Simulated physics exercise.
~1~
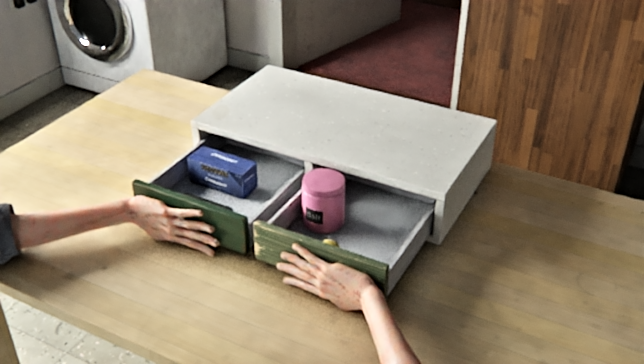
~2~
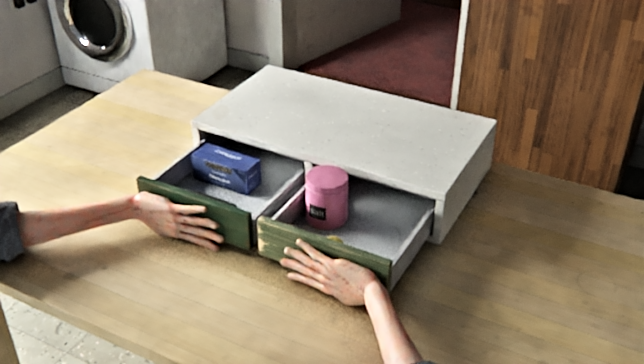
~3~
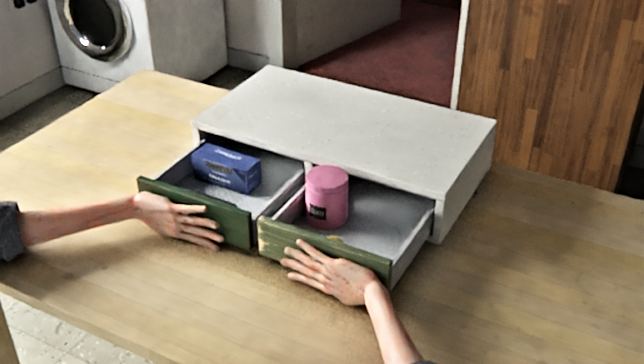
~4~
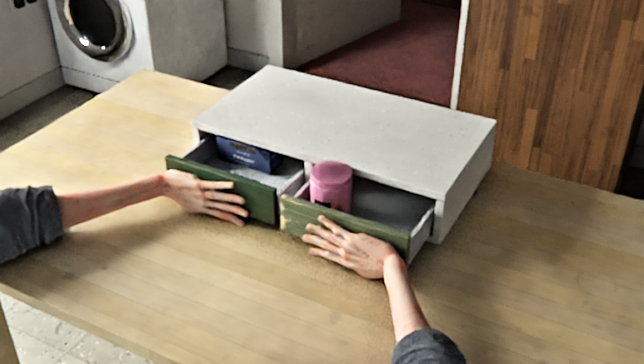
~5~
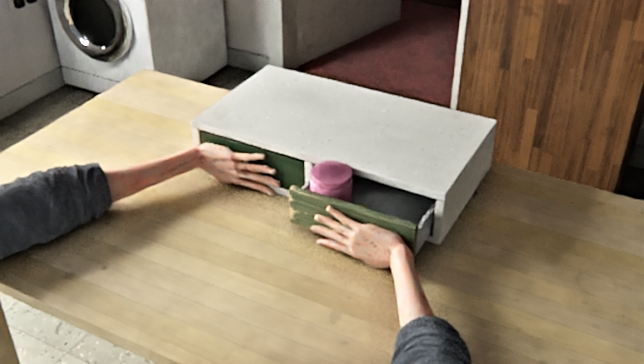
Two hands push at the green-fronted drawers of a small pale grey chest on a light wooden table, seen from above at an angle, with a white washing machine, a dark red floor and a wood-panelled surface behind. The left drawer holds a blue packet, and the right one a pink container. At first both drawers stand open and barely shift under the palms. Then they slide inward together, the packet slipping partly under the chest's top. The left drawer closes fully, while the right stays partly open, its pink container still showing and a hand against its front.
